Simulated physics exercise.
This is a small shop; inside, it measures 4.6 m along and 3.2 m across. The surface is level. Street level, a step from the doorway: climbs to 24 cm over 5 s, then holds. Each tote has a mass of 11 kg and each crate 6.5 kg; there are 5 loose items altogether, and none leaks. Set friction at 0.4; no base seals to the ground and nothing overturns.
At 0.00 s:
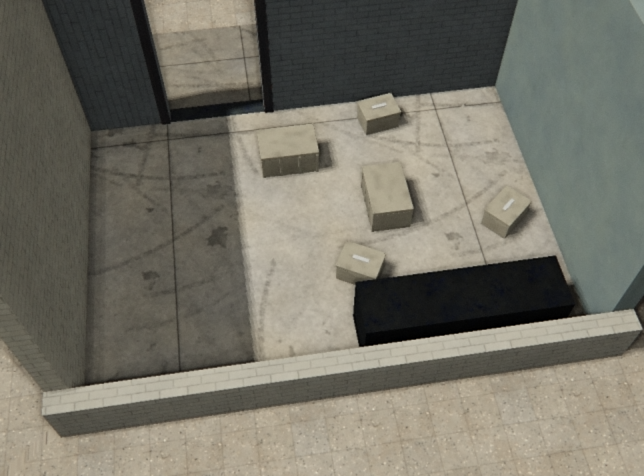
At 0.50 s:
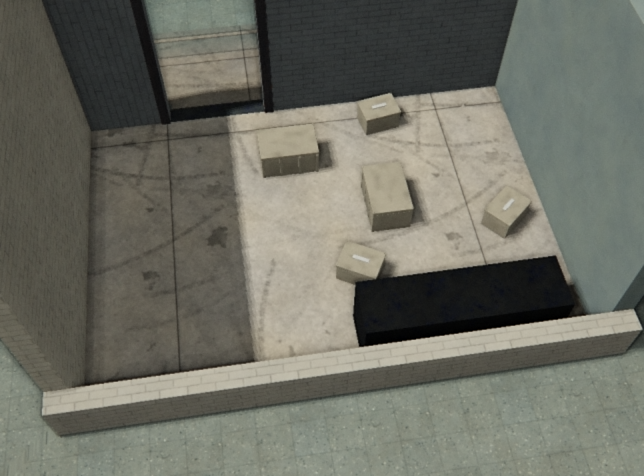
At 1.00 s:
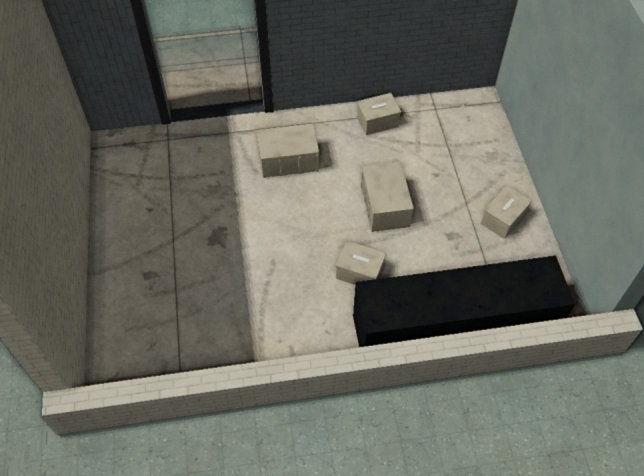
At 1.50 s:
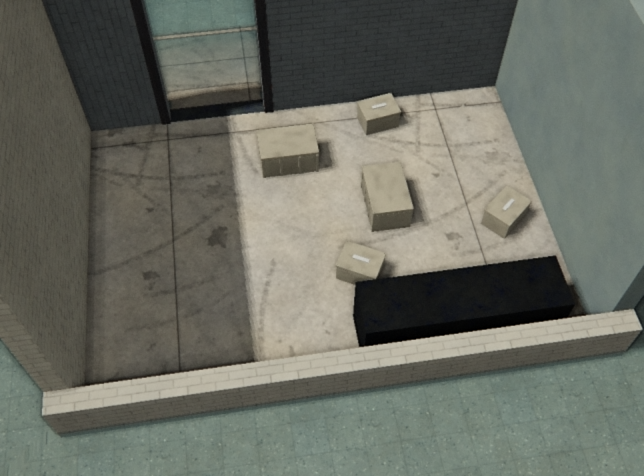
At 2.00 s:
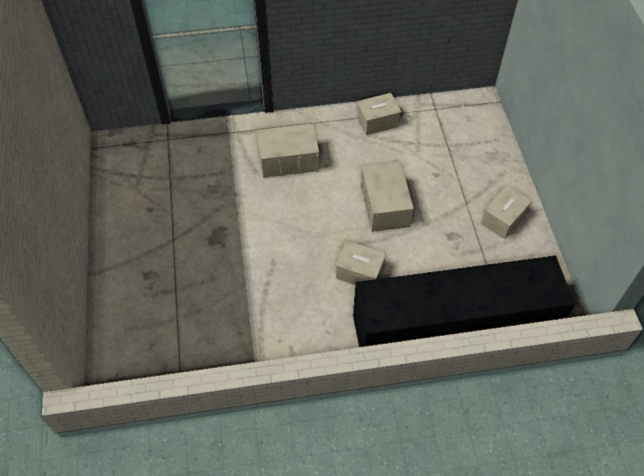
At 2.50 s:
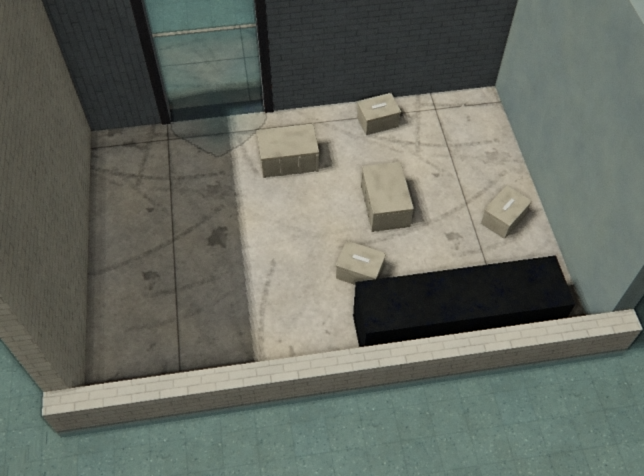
Blue-green water spreads over the pale paving outside a small walled shop, seen from a fixed, high angle above its low front wall, and deepens in colour there and beyond the doorway at the back left. Inside, five beige boxes sit scattered across the sunlit grey floor behind a long black block, with shadow on the left. The boxes stay still as a thin tint of water edges in at the doorway.
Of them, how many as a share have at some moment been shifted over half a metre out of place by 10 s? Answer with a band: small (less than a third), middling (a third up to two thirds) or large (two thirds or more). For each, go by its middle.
Middling.
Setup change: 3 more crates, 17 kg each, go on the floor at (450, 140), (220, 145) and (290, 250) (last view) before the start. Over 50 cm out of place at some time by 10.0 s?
Taking them in the given order: Smaller, then greater, then greater.
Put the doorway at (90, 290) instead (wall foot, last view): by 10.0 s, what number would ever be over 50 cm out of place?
The answer then is 3.
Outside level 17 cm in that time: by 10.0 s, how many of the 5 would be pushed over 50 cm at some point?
In that case the number is 1.
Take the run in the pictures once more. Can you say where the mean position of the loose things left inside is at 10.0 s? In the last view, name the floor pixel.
Close to (458, 187).
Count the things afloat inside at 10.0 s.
I get 1.
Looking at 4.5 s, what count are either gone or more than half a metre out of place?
The count is 1.
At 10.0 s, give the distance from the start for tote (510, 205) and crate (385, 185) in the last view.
The first is 10 cm from its start, the second 100 cm.
After 3.5 s 0 of 5 are over 50 cm from their spots; 0 afloat.
After 4.5 s 1 of 5 are over 50 cm from their spots; 0 afloat.
After 7.0 s 1 of 5 are over 50 cm from their spots; 1 afloat.
After 10.0 s 3 of 5 are over 50 cm from their spots, and 3 have been at some point; 1 afloat.
